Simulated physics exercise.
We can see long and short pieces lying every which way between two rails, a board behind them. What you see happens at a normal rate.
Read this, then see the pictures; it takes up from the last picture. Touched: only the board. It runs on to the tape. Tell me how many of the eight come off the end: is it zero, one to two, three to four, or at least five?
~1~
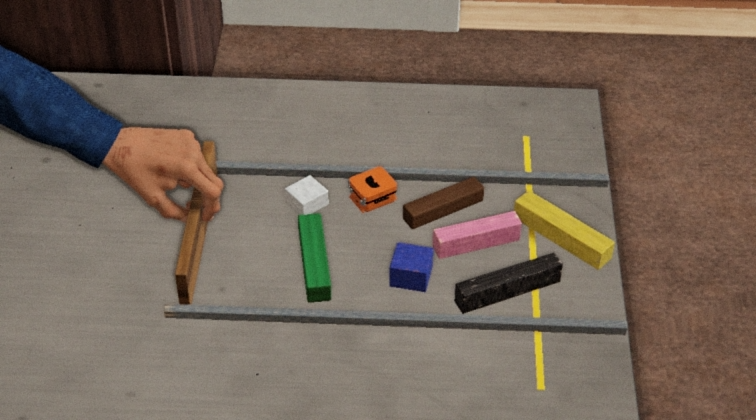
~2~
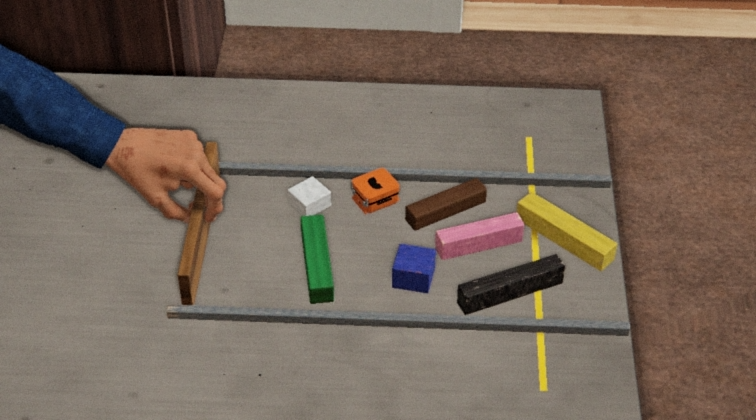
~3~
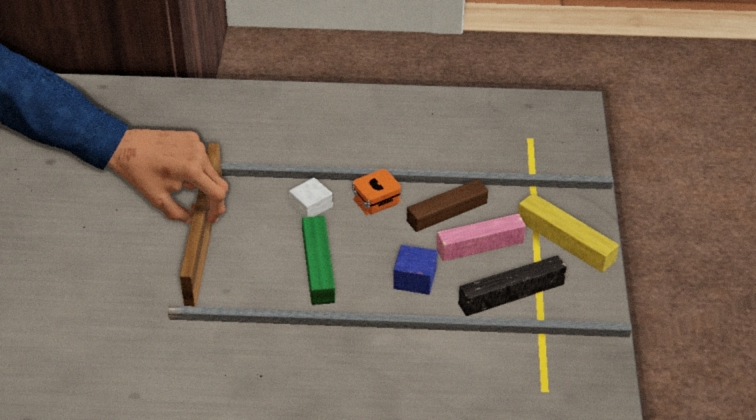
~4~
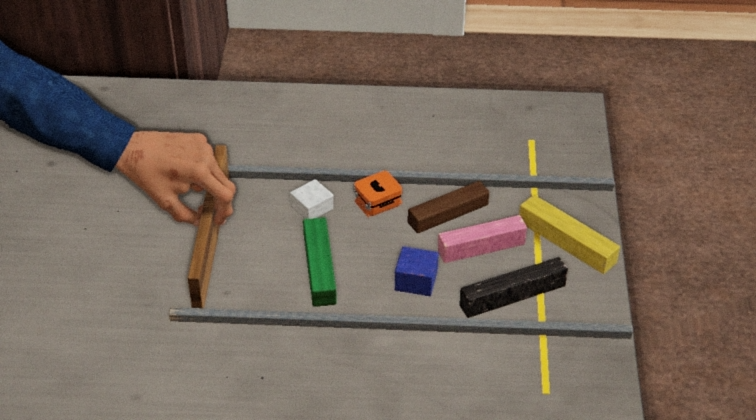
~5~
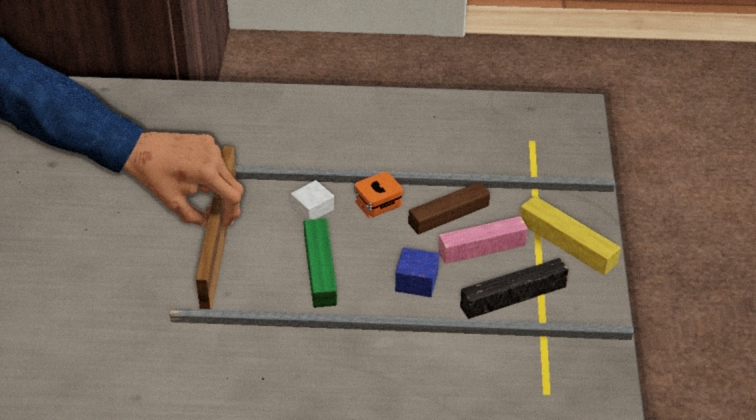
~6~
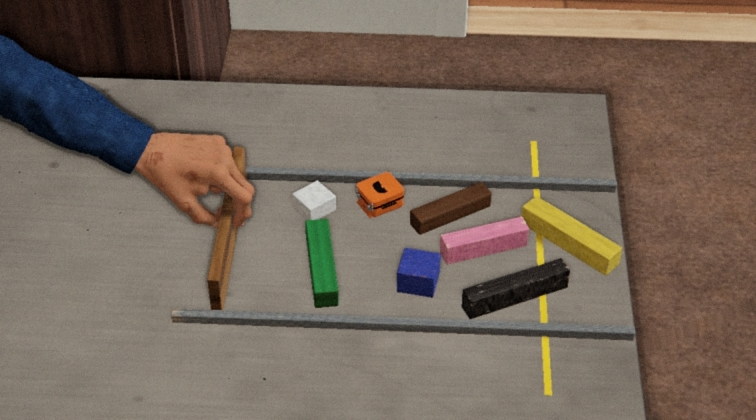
It is one to two.
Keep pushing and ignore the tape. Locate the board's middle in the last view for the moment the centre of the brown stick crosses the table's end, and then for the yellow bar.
Its middle is about (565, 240) and about (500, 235).
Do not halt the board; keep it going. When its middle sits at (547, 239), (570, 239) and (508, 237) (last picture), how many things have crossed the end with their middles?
Per position: 1 / 4 / 1.
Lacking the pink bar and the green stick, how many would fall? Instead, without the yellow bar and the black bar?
Fallen: 1 in the first try, 0 in the other.
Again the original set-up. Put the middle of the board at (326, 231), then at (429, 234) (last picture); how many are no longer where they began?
So 3, and at the other place 6.
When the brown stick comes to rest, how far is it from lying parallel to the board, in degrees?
Some 50 degrees.
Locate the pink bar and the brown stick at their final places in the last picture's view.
You'll find the first one at (605, 239) and the second at (597, 221).
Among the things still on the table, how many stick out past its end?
The total comes out at 3.
Soon after, none off yet; yellow bar at rest near (570, 235); black bar at rest near (516, 288); pink bar at rest near (484, 240).
After that, none off yet; yellow bar moving near (581, 236); black bar moving near (522, 290); pink bar displaced a little near (513, 240).
In the end, the number that fall off is one or two; gone, yellow bar.
